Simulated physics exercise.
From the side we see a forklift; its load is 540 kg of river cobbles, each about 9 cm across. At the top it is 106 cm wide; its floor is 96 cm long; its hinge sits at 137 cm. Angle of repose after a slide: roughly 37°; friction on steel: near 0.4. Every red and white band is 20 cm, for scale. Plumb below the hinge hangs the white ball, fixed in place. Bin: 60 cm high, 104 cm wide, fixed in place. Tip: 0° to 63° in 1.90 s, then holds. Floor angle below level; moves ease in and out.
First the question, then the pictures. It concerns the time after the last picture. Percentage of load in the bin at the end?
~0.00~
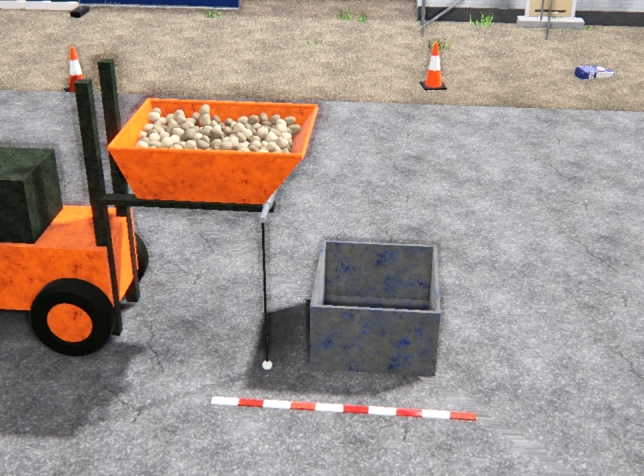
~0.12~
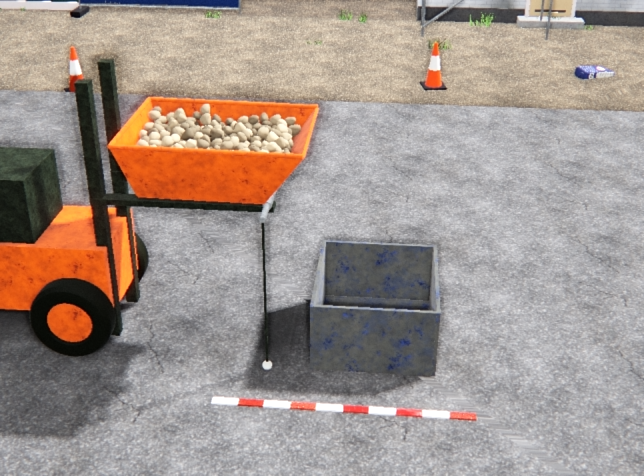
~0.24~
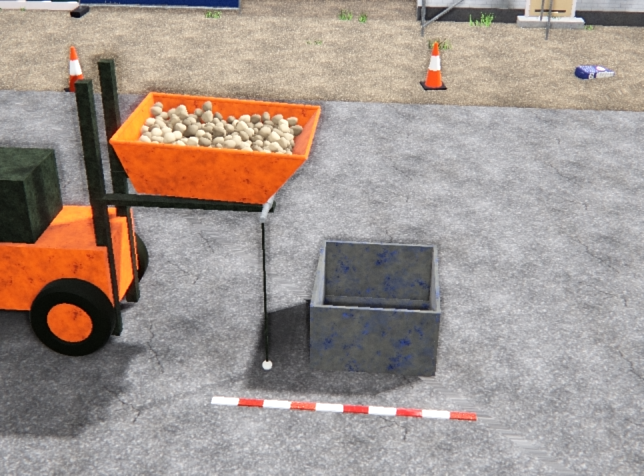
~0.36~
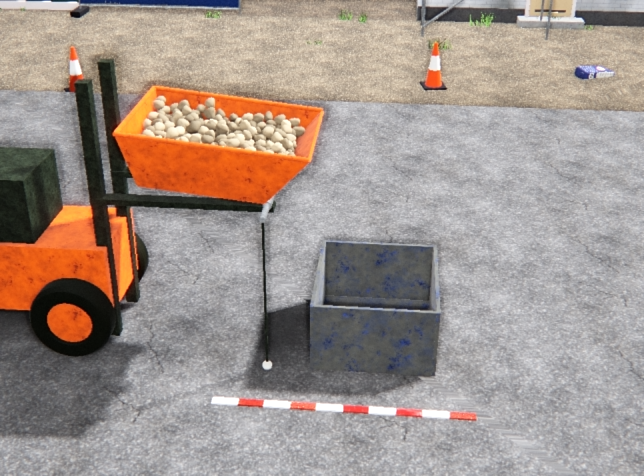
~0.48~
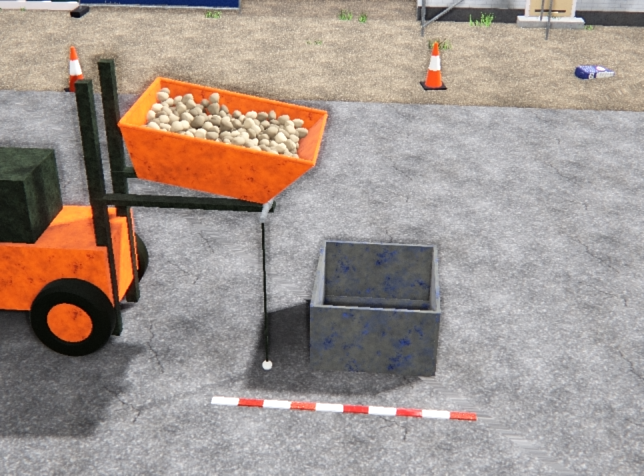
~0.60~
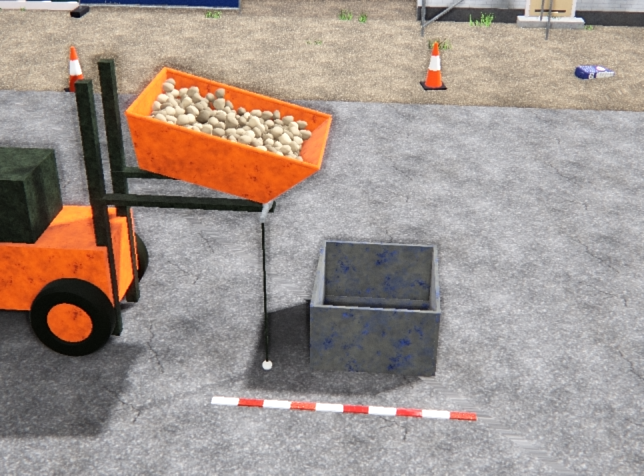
Roughly 70 %.
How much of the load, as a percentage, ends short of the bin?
Around 0 per cent of the load ends up there.
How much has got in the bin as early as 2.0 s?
Some 15 per cent of the load by that point.
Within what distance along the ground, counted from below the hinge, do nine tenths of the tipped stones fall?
About 130 cm ahead of the hinge.
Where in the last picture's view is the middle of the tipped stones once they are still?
Middle at around (387, 321), I'd say.
After 1.4 s the floor is at 53°; 100 % in the tipping skip; the foremost stones are at (335, 183).
After 2.0 s the floor is at 63°; 83 % in the tipping skip, 14 % in the bin, 3 % beside or beyond the bin; the foremost stones are at (413, 330).
After 2.3 s the floor is at 63°; 59 % in the tipping skip, 33 % in the bin, 8 % beside or beyond the bin; the foremost stones are at (442, 338).
After 5.0 s the floor is at 63°; 18 % in the tipping skip, 69 % in the bin, 12 % beside or beyond the bin; the foremost stones are at (506, 336).
